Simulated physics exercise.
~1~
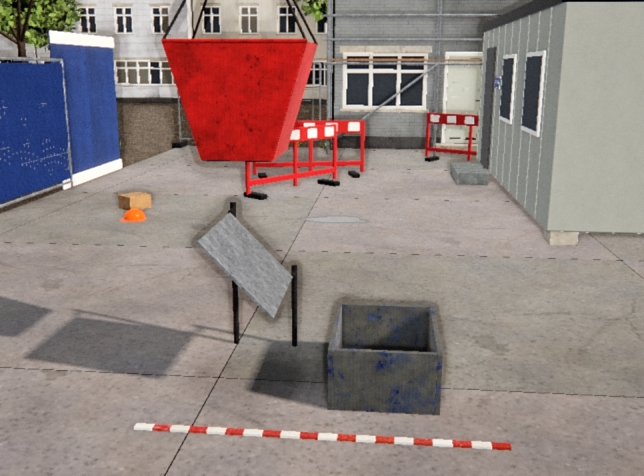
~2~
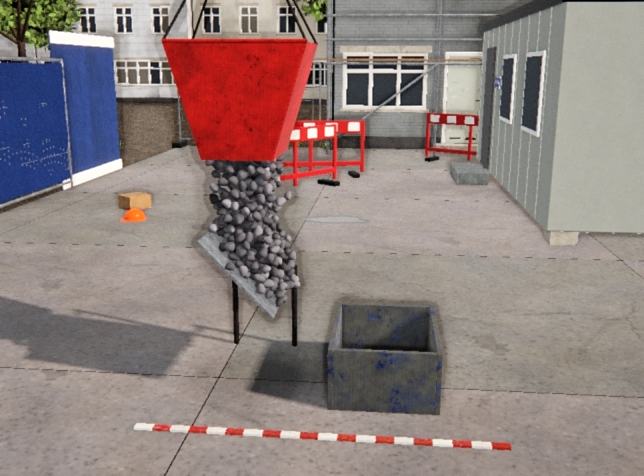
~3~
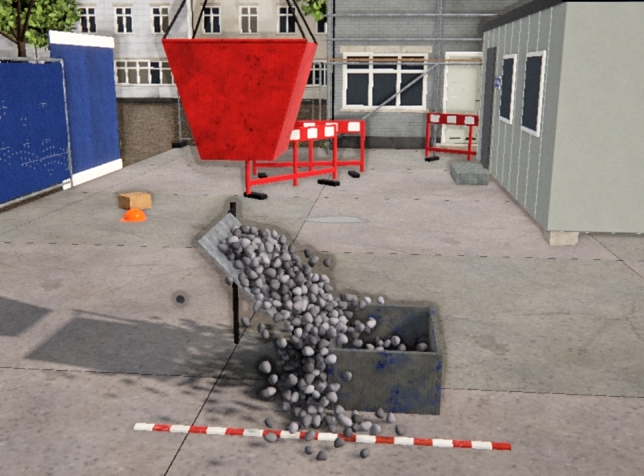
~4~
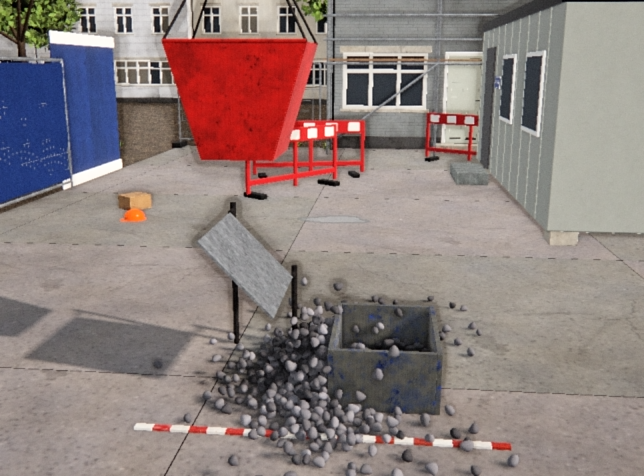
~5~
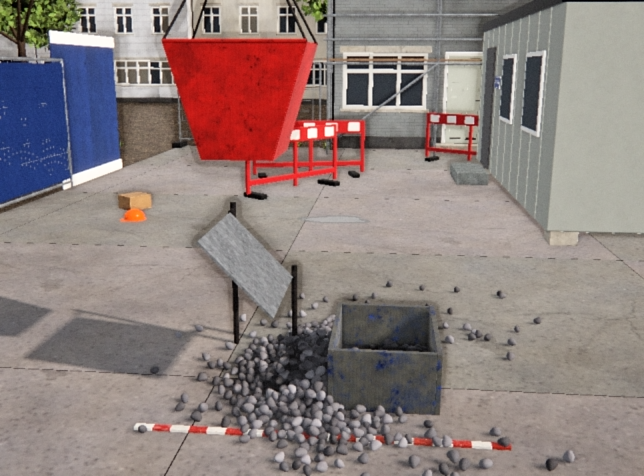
Red crane skip dropping grey cobbles onto a tilted steel slide, most spilling left of the open bin, some scattering right.
